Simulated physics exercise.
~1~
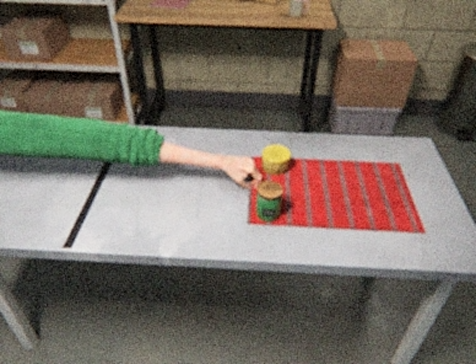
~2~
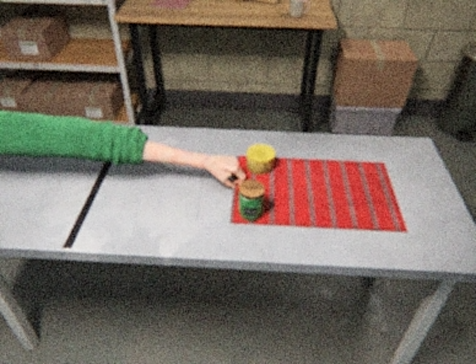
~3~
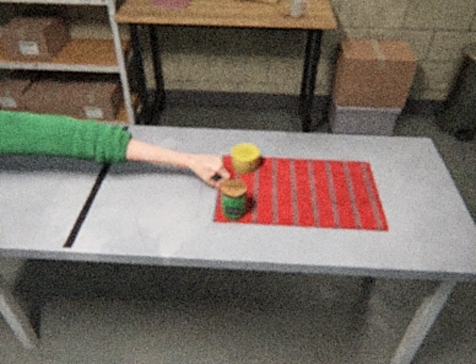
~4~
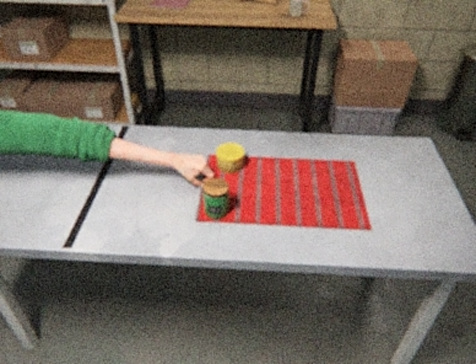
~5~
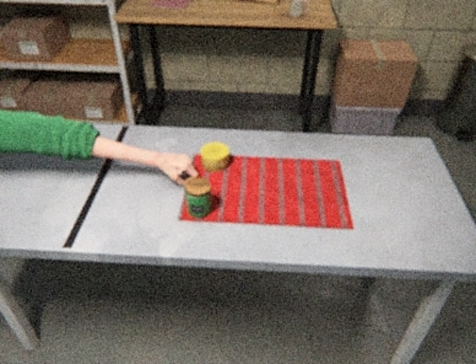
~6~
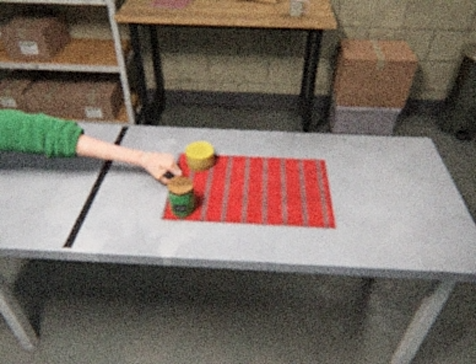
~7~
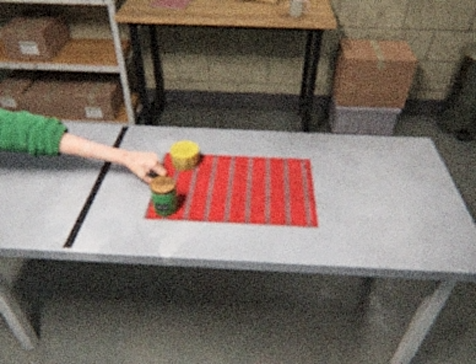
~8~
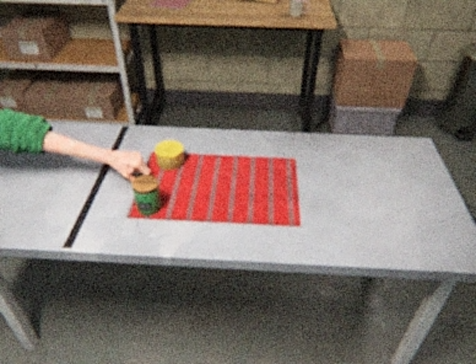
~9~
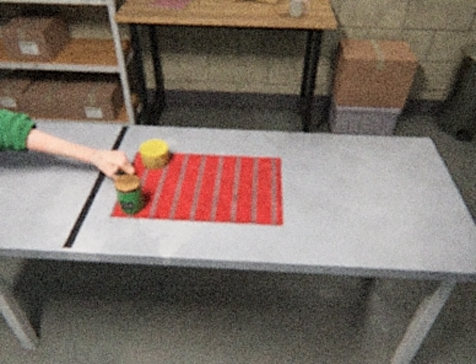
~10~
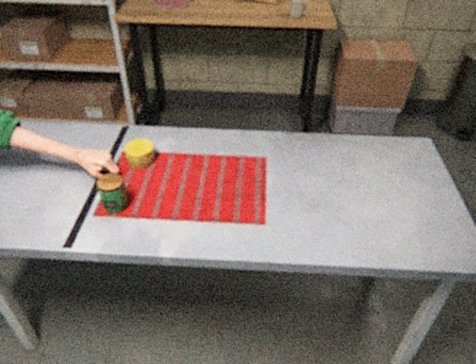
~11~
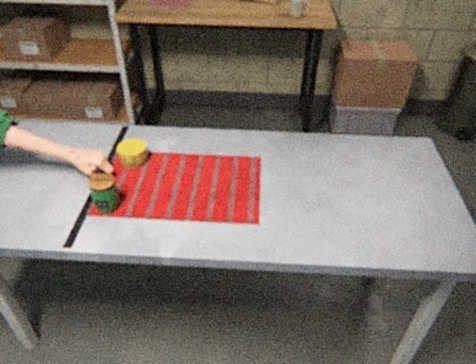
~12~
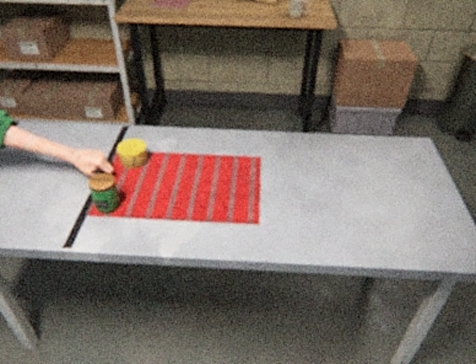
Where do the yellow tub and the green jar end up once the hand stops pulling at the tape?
Both are still on the red cloth. The yellow tub stays on it, and the green jar remains upright near its left edge.
